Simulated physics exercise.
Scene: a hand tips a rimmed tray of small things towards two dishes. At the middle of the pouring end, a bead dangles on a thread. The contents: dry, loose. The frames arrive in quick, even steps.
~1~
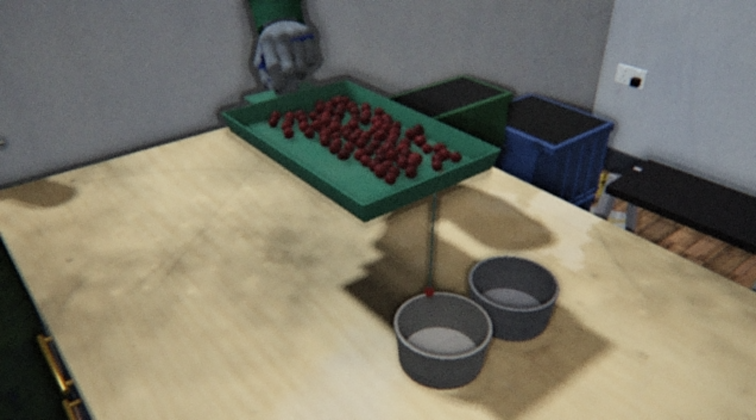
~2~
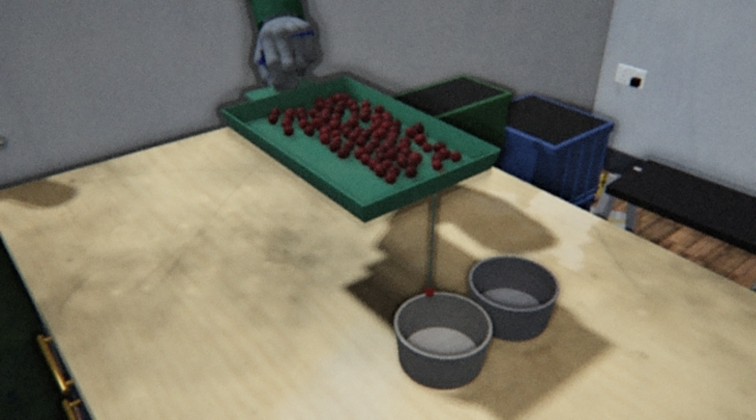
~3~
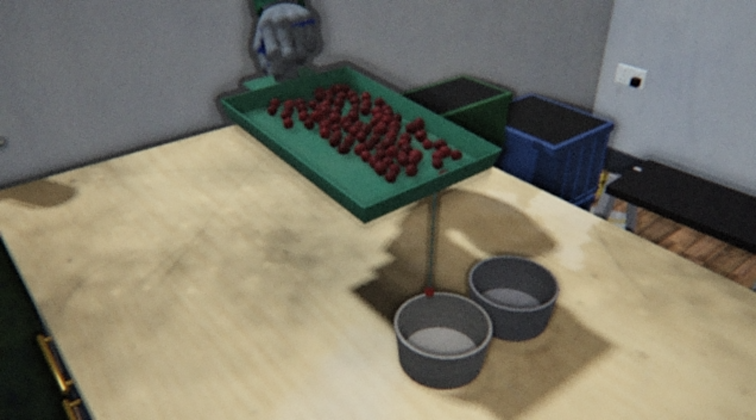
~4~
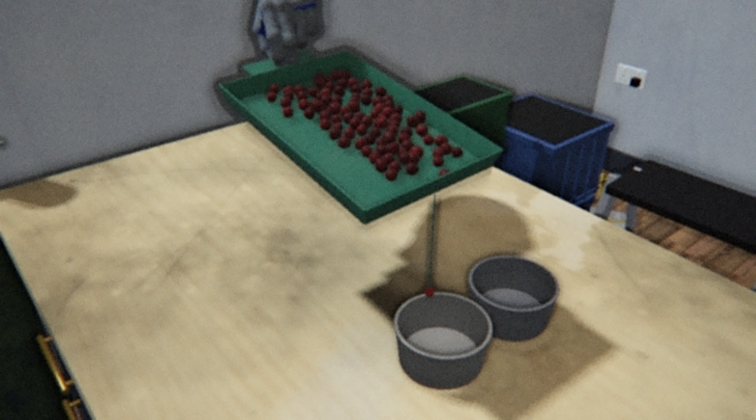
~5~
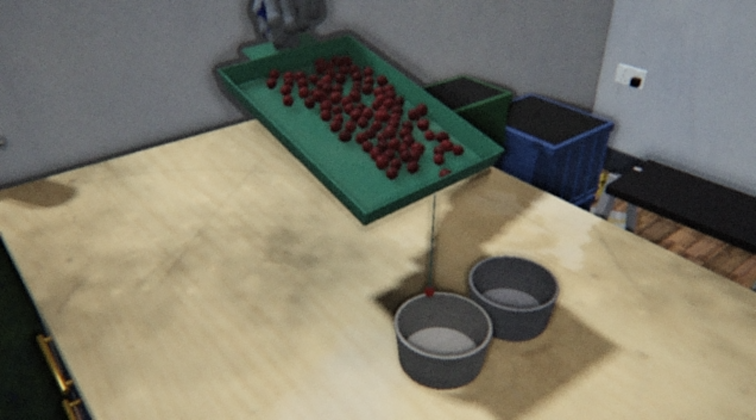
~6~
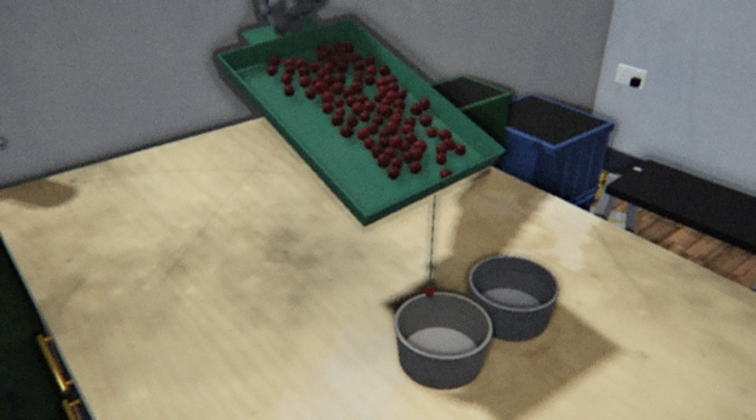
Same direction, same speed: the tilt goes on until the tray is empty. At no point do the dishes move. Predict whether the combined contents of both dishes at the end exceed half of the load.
The combined contents fall short of half.
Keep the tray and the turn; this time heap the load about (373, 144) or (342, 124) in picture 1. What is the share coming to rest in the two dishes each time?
In order, roughly 30 % and 40 %.
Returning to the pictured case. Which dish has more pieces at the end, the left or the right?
The one to the left.
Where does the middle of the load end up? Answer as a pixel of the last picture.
Somewhere around (448, 381) in the last picture.
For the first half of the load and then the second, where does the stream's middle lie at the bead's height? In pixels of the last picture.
First part (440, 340), rest (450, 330).
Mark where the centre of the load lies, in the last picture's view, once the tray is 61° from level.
I'd put the middle close to (415, 152).
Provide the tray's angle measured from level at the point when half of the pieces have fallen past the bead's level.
Near 115 degrees.
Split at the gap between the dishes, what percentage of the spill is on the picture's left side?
That would be roughly 60 per cent.
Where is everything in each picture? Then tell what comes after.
Corners of the pouring end near (364, 201) and (493, 149), level; middle of the load near (360, 134), dried cherries; left dish near (476, 364); right dish near (546, 317); bead on its thread near (429, 292), in the first picture.
Corners of the pouring end near (365, 201) and (493, 149), level; middle of the load near (360, 132), in the second picture.
Corners of the pouring end near (365, 203) and (494, 149), tipped barely, lowest at the left corner; middle of the load near (360, 126), in the third picture.
Corners of the pouring end near (366, 205) and (495, 149), tipped a little, lowest at the left corner; middle of the load near (361, 117), in the fourth picture.
Corners of the pouring end near (367, 207) and (496, 149), tipped a little, lowest at the left corner; middle of the load near (362, 108), in the fifth picture.
Corners of the pouring end near (368, 210) and (498, 149), tipped clearly, lowest at the left corner; middle of the load near (363, 100); left dish near (476, 364); right dish near (546, 317), in the sixth picture.
Shortly afterwards, tray tipped steeply; the whole lot on the tray.
Next, tray tipped right over; the bulk on the tray; only a few in the left dish; only a few outside both; a little in the air.
Some moments later, tray tipped past a quarter turn; near a third in the left dish; only a few in the right dish; near two thirds outside both.
In the end, tray tipped past a quarter turn; near a third in the left dish; only a few in the right dish; near two thirds outside both.
